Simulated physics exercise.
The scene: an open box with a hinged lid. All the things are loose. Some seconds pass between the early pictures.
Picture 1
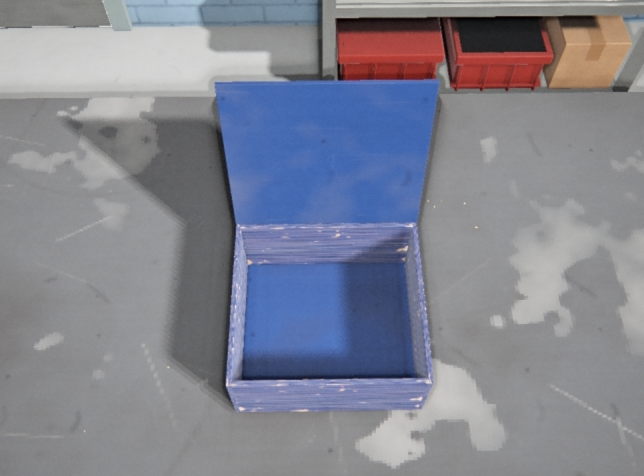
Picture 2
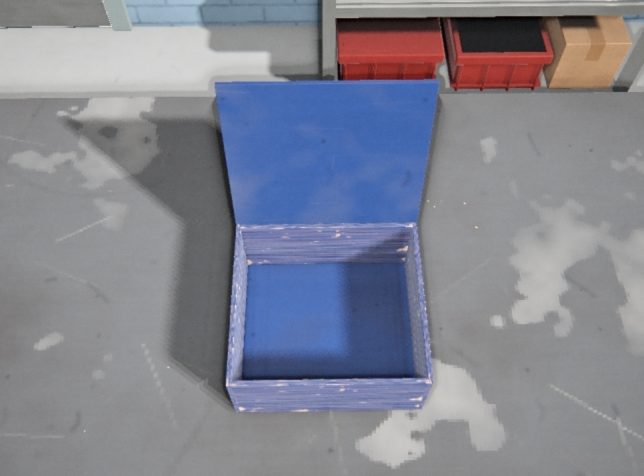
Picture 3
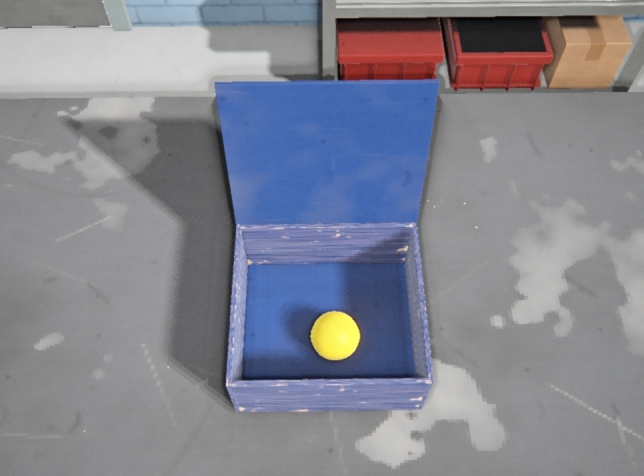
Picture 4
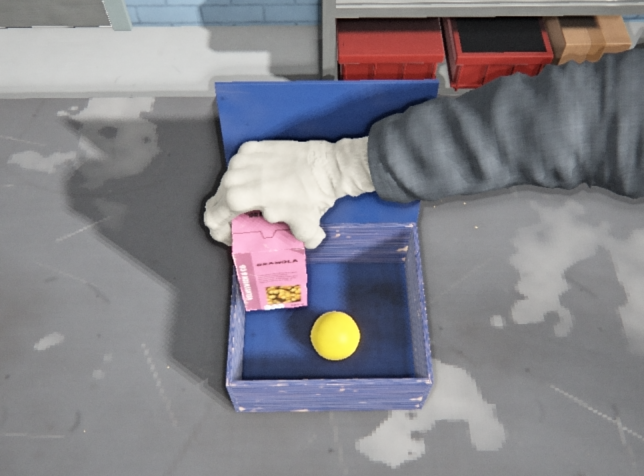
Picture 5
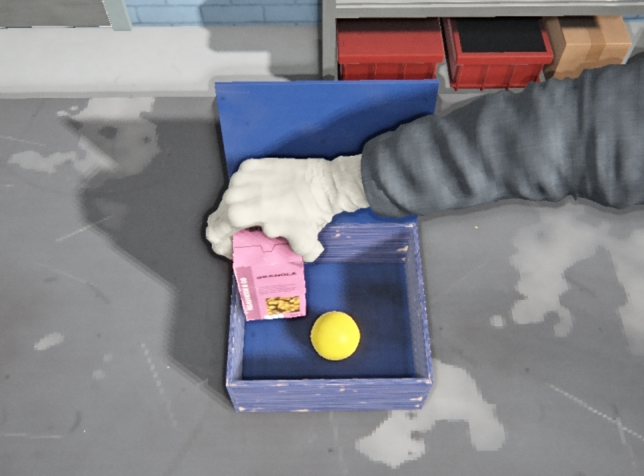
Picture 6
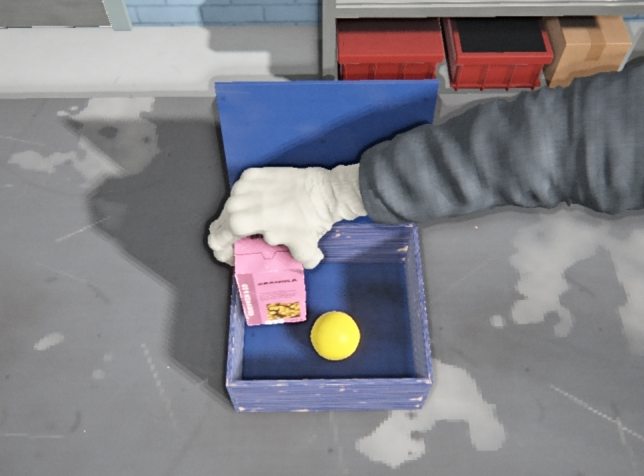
Gloved hand lowering a pink carton into the left side of an open blue box, beside a yellow ball-like object already inside.
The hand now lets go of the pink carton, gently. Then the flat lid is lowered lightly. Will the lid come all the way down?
Outcome: The lid stays ajar.
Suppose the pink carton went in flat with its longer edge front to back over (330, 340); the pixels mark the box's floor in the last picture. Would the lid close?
Then it shuts flat.
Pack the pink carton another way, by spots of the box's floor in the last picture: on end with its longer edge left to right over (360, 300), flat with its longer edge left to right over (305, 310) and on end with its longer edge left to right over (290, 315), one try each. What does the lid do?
First, it is held up; second, it shuts flat; third, it will not close.
Then, 1.10 s after the last picture, lid starting down; pink carton slid about its own width near (275, 298).
Then, 1.60 s after the last picture, lid 60° above the rim; pink carton slid about its own width near (275, 298).
At rest, lid 35° above the rim; moved from the start, pink carton; yellow lemon in place. Seen from the same camera at the end, pink carton near (275, 298).
